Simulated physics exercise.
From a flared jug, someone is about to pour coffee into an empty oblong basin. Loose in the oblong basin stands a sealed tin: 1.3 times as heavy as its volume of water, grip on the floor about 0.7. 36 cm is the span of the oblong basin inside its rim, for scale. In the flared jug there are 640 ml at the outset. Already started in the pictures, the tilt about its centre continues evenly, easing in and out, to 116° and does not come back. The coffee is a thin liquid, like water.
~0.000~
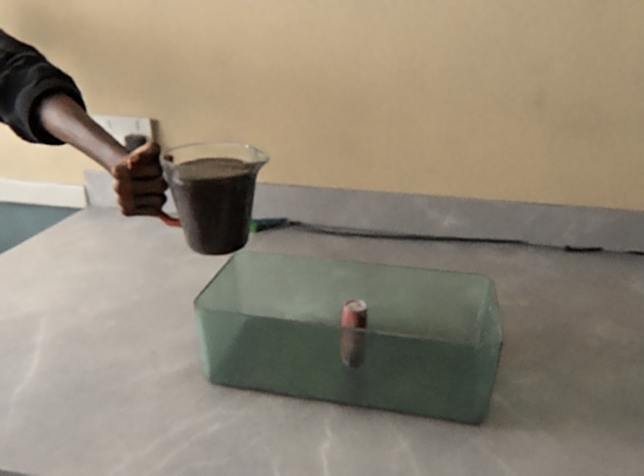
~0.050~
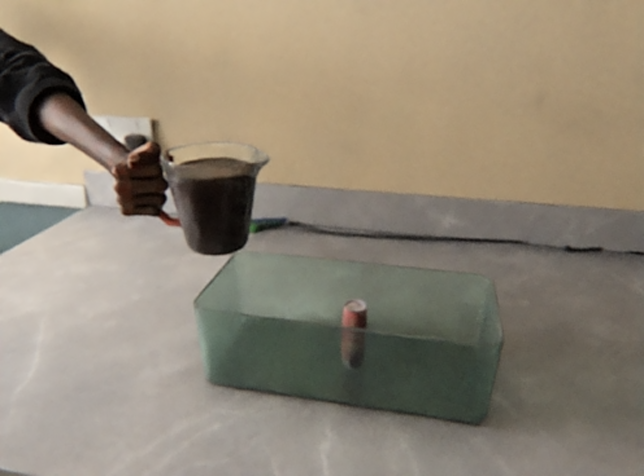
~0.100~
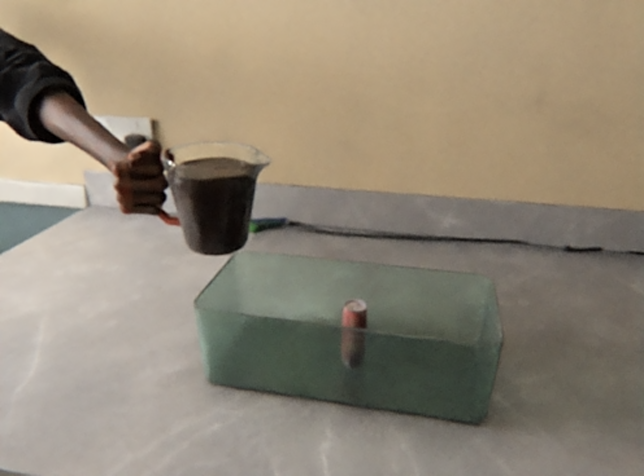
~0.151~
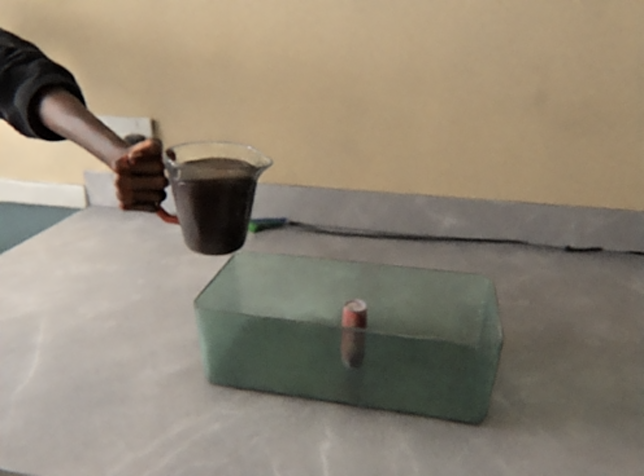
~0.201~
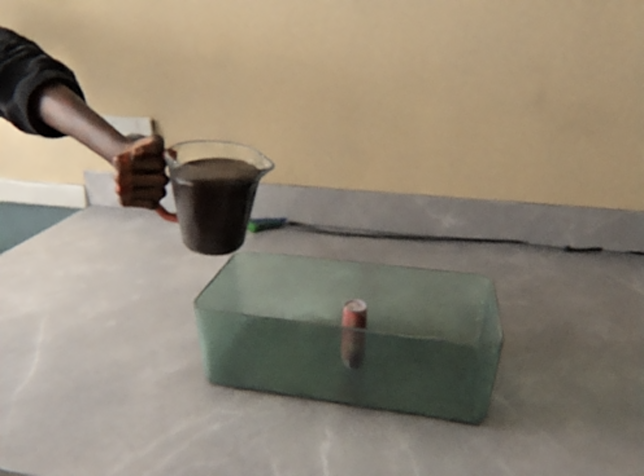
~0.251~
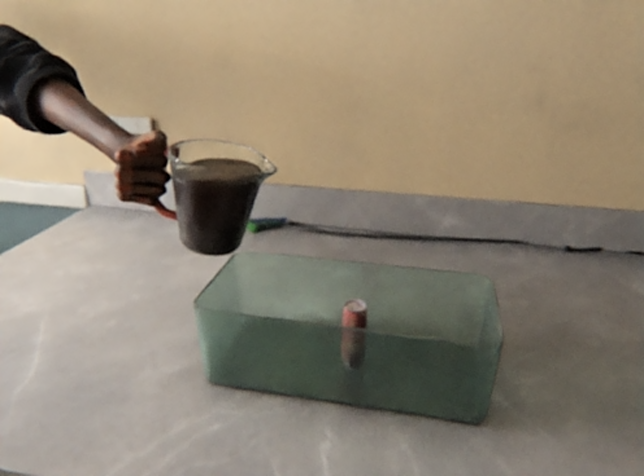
On a grey countertop, a hand held a clear jug of dark liquid above and left of a greenish see-through basin with a small reddish tin inside, then tilted the jug slightly to the right.
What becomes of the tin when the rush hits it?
It will make it through.
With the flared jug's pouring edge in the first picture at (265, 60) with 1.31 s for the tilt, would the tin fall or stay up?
Then the tin comes down.
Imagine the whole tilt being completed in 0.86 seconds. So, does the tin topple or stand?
With that tilt, the tin stays on its base.
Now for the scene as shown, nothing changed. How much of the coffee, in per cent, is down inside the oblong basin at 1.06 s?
My estimate is about 82 percent.
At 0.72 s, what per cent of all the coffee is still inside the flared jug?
I'd estimate some 72 % remains.
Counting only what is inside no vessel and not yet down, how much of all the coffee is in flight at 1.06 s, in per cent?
It comes to some 8 percent of the total.
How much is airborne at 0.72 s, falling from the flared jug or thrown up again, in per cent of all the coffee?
Roughly 16 percent.
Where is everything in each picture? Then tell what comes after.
In the first picture, it leans 0°; its right rim is at (269, 159); the coffee meets the walls at (175, 164) and (256, 170); the oblong basin's rim runs from (216, 277) to (497, 309); the tin's top is at (355, 308).
In the second picture, it leans 0°; its right rim is at (269, 160); the coffee meets the walls at (176, 164) and (256, 170).
In the third picture, it leans 2°; its right rim is at (270, 161); the coffee meets the walls at (176, 164) and (257, 171).
In the fourth picture, it leans 4°; its right rim is at (272, 164); the coffee meets the walls at (177, 164) and (258, 172).
In the fifth picture, it leans 7°; its right rim is at (274, 167); the coffee meets the walls at (180, 164) and (260, 172).
In the sixth picture, it leans 10°; its right rim is at (277, 171); the coffee meets the walls at (181, 165) and (264, 173).
By 0.72 s the tilt is 67° and 71 per cent is still to pour; the tin stands where it began.
By 1.06 s the tilt is 106° and 11 per cent is still to pour; the tin stands where it began.
By 1.42 s the tilt is 116° and 0 per cent is still to pour; the tin stands where it began.
By 1.81 s the tilt is 116° and 0 per cent is still to pour; the tin stands where it began.
At rest the tin stands where it began.
